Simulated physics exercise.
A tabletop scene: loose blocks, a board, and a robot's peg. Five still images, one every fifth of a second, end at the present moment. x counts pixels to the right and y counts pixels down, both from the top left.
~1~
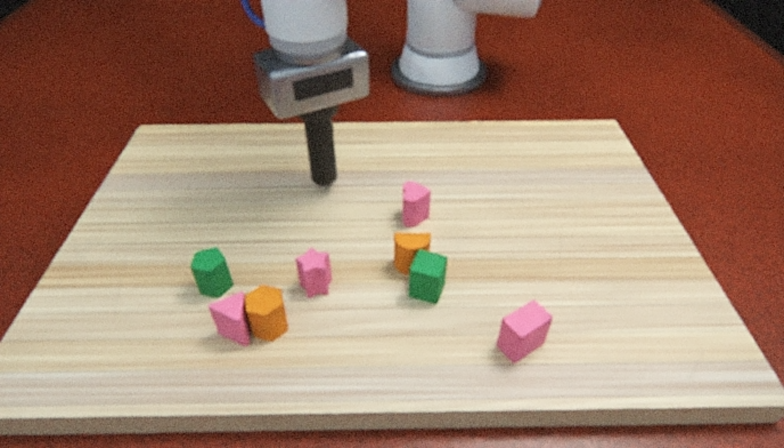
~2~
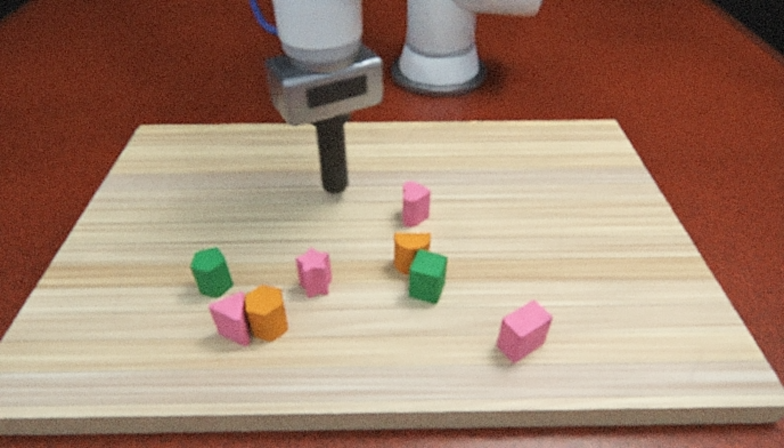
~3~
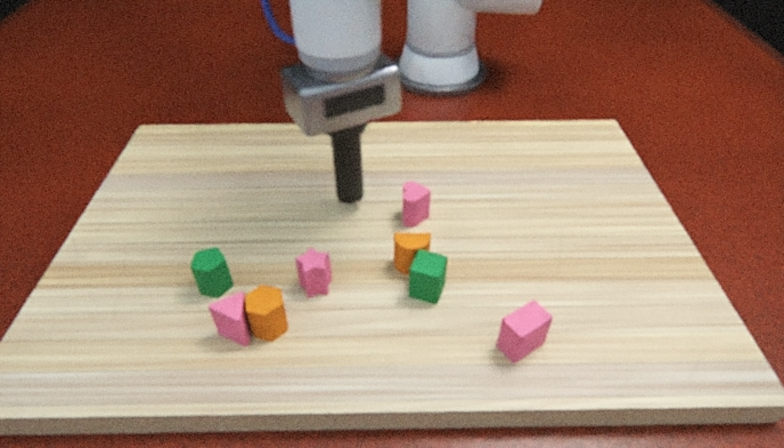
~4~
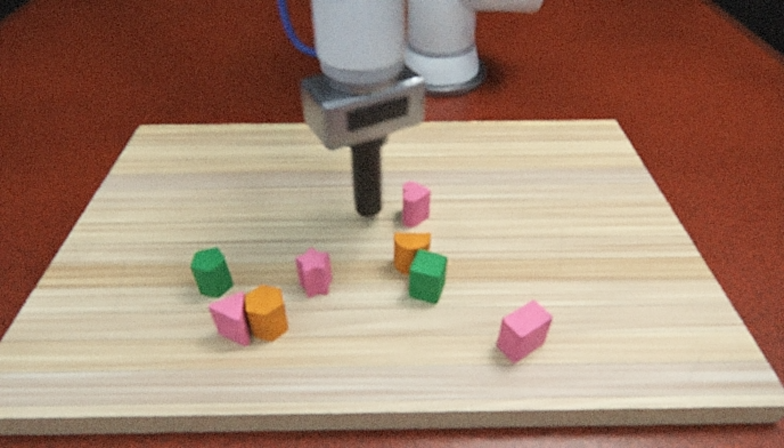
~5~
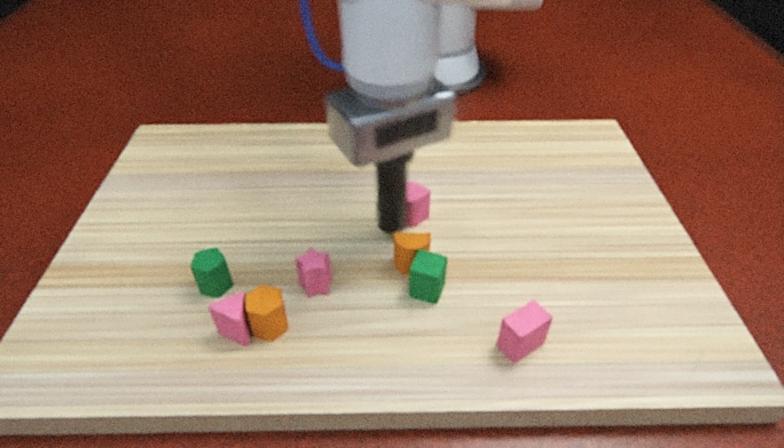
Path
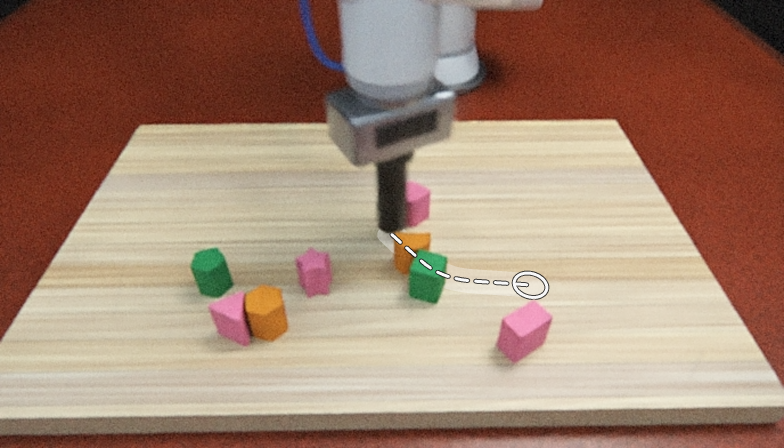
A robot arm moved its dark peg to the right and toward the viewer over a wooden board, coming close to the pink heart and orange block, while the scattered colored blocks all stayed still.
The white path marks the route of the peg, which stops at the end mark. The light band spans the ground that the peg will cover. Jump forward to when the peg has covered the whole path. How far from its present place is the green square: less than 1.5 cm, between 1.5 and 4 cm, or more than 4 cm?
The block shifts between 1.5 and 4 cm.
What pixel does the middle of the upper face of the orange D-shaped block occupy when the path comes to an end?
It will likely be found at (418, 257).
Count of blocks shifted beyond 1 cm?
The number will come to 2.
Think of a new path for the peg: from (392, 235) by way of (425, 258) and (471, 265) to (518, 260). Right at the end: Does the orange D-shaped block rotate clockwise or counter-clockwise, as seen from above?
Clockwise.
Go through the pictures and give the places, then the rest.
In the first picture, lower end of the peg (325, 178), tops of blocks, orange D-shaped block (413, 239), pink heart (414, 191), green square (429, 263).
In the second picture, peg (336, 185), blocks as before.
In the third picture, peg (350, 195), blocks as before.
In the fourth picture, peg (369, 208), blocks as before.
In the fifth picture, peg (392, 224), orange D-shaped block (413, 239), pink heart (414, 191), green square (429, 263).
The drawn path runs from (392, 235) over (425, 264) and (474, 281) to (530, 285).
The first path, step by step. One third of the way, peg (425, 253); orange D-shaped block (418, 255), turned 30° clockwise; green square (434, 277), turned 25° anticlockwise.
Two thirds of the way, peg (476, 270); orange D-shaped block (418, 257), turned 35° clockwise; green square (434, 279), turned 30° anticlockwise.
At the end, peg (533, 274); orange D-shaped block (418, 257), turned 35° clockwise; pink heart not moved; green square (434, 279), turned 30° anticlockwise.
